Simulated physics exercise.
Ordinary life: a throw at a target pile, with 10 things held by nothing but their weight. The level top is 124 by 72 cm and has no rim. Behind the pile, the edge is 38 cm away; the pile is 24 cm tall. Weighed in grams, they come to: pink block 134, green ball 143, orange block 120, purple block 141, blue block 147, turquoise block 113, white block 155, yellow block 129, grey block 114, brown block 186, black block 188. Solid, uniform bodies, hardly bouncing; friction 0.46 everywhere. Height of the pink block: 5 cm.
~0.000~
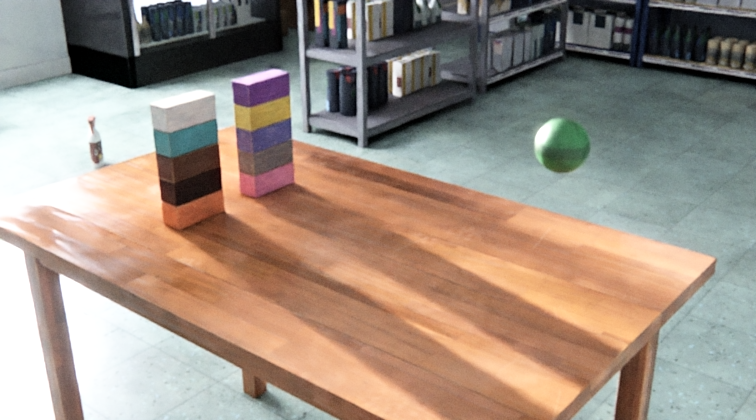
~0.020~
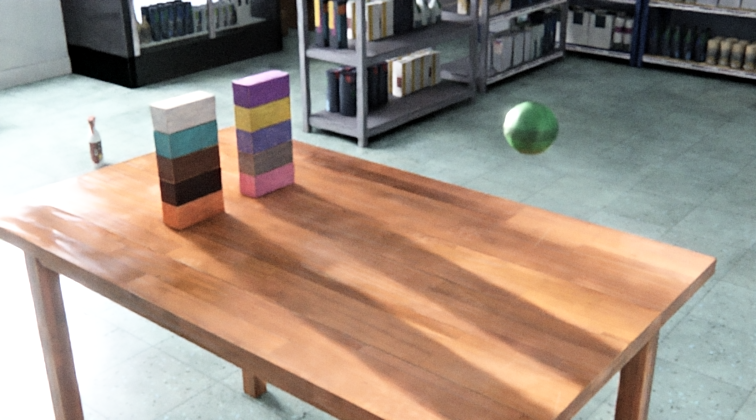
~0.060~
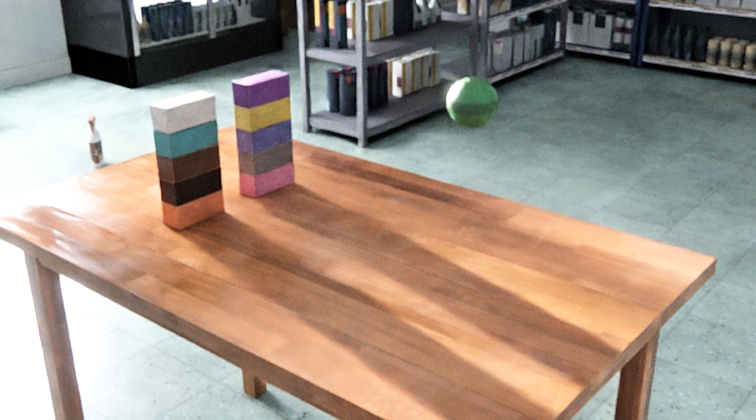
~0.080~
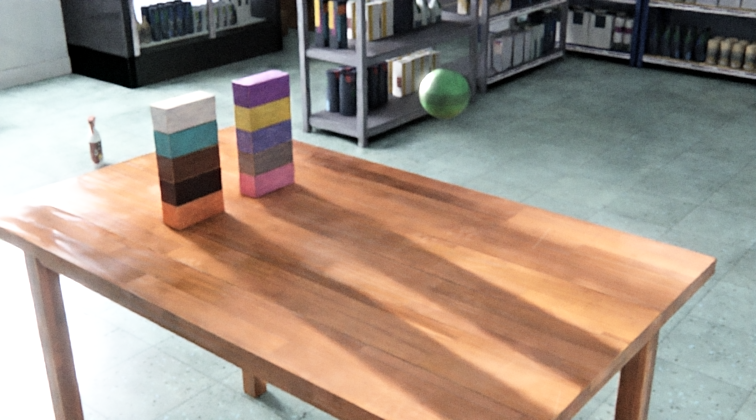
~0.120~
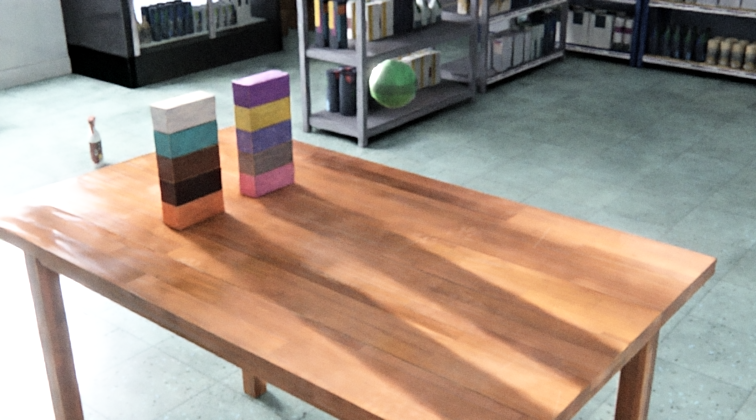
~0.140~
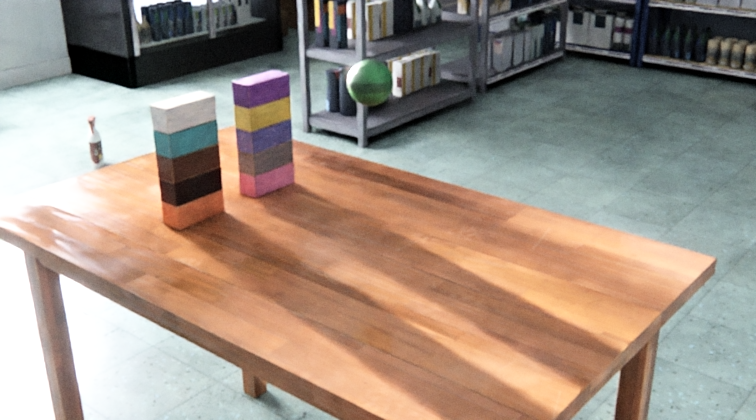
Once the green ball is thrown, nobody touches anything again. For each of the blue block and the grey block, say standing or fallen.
One by one: My guess is the blue block ends up overturned, my guess is the grey block ends up overturned.
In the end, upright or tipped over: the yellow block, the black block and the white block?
Well, the yellow block tumbles down, the black block holds steady, and the white block holds steady.
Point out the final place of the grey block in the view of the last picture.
Roughly (229, 166).
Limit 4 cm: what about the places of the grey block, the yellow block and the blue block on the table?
The grey block gets shifted; the yellow block gets shifted; the blue block ends elsewhere.
After 0.34 s, green ball near (283, 115); blue block 19° off upright near (250, 130); grey block 19° off upright near (258, 152); purple block 21° off upright.
After 0.54 s, green ball near (299, 154); blue block on its side near (216, 162); grey block on its side near (232, 166); purple block upside down.
After 0.74 s, green ball near (312, 165); purple block now off the table; blue block on its side near (213, 161); grey block on its side near (229, 166).
In the end (1.1 s), off the table and tipped over, purple block; toppled on the table, pink block, blue block, yellow block and grey block; the other 5 under 4 cm from the start. At the end, from the last picture's camera, blue block near (213, 161), grey block near (229, 166).
